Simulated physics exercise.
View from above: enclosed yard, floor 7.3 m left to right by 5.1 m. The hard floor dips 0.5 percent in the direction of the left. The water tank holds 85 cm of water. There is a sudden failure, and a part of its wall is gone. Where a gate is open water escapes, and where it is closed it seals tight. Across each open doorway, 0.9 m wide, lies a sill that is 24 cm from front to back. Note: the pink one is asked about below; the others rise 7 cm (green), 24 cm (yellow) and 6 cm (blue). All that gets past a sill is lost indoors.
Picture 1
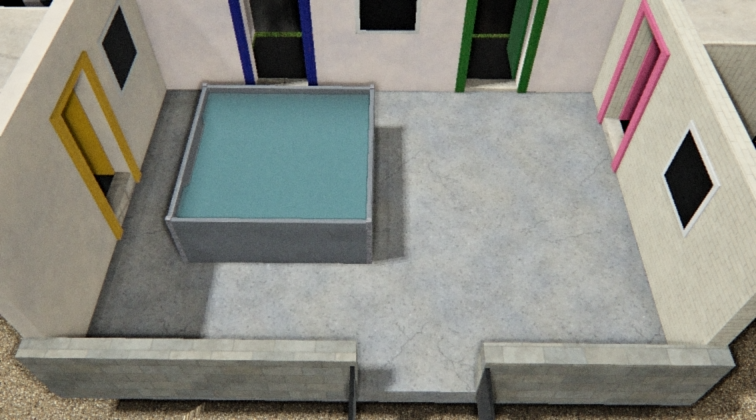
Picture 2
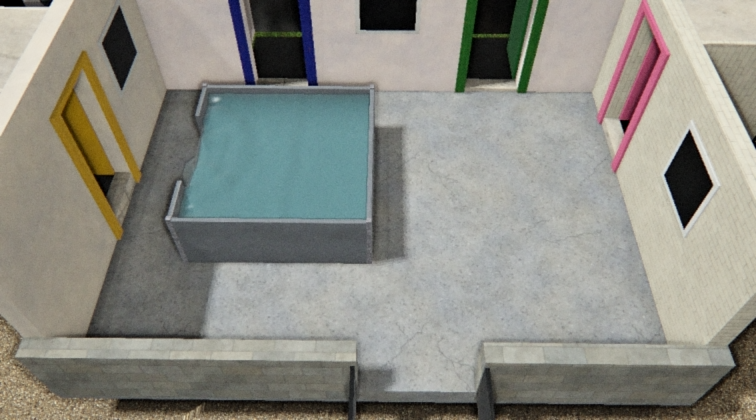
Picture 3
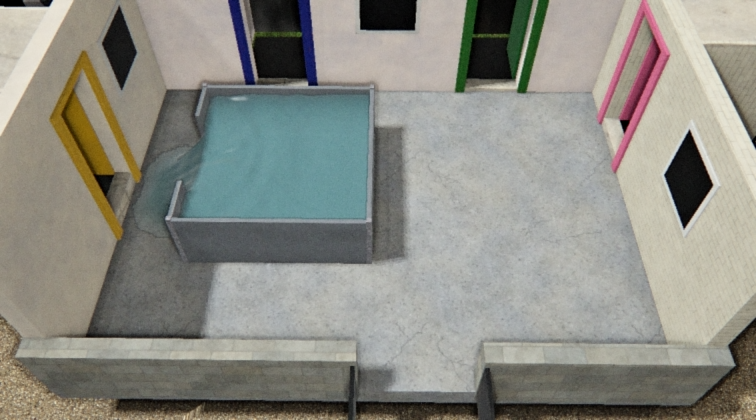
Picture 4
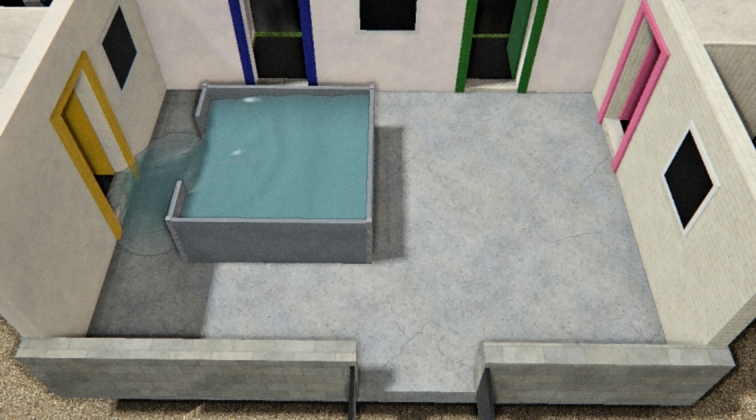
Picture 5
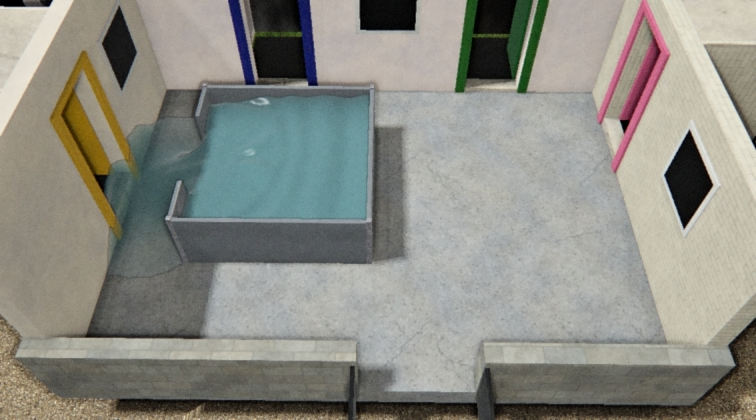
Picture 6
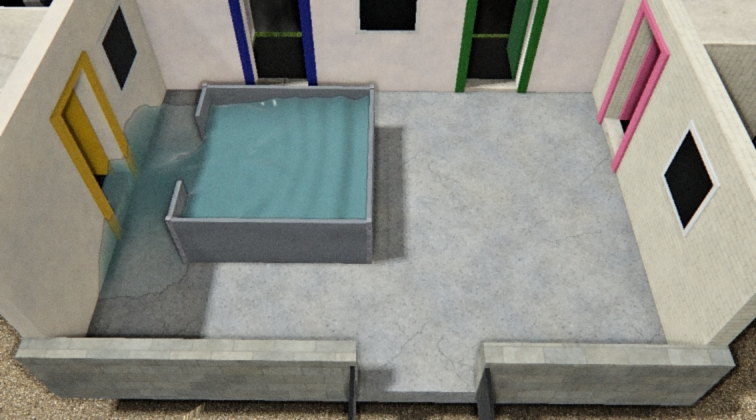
Water poured out of a gap that opened in the left wall of a raised tank in a walled yard, then spread across the grey floor to the yellow door and along the left wall.
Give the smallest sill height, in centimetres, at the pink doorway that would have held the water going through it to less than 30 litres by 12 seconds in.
The smallest height is about 14.5 cm.
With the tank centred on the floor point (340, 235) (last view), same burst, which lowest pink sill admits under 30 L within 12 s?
14.5 cm, give or take.
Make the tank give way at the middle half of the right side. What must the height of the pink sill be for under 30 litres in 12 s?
Some 28 cm.
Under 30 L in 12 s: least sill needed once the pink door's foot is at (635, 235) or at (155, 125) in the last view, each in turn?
Minimums: About 11.0 cm and 23 cm.
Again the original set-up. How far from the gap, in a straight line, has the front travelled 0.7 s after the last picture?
About 3.0 metres out.
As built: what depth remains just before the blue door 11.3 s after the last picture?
Depth: Near 6.0 cm.
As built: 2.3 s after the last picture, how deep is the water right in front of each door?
Centimetres: Pink = 0, green = 3, yellow = 41, blue = 12.
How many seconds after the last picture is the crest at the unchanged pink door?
Peak time: Around 6.5 s.
Then, 0.7 s after the last picture water covers 20 % of the floor, deepest (64 cm) near (136, 187); it has not reached the pink door.
Then, 2.3 s after the last picture water covers 50 % of the floor, deepest (43 cm) near (133, 197); it has not reached the pink door.
Then, 11.3 s after the last picture water covers 100 % of the floor, deepest (20 cm) near (409, 100); 14 cm at the pink door, 38 litres in over its 14 cm sill.
At the pink door as built, the water peaked near 19 cm, 6.3 s after the last picture.
Run again over the same 12 s with other heights there, 66 litres in over 12.5 cm, 5 litres over 17.5 cm. The limit of 30 litres is kept from about 14.5 cm up.
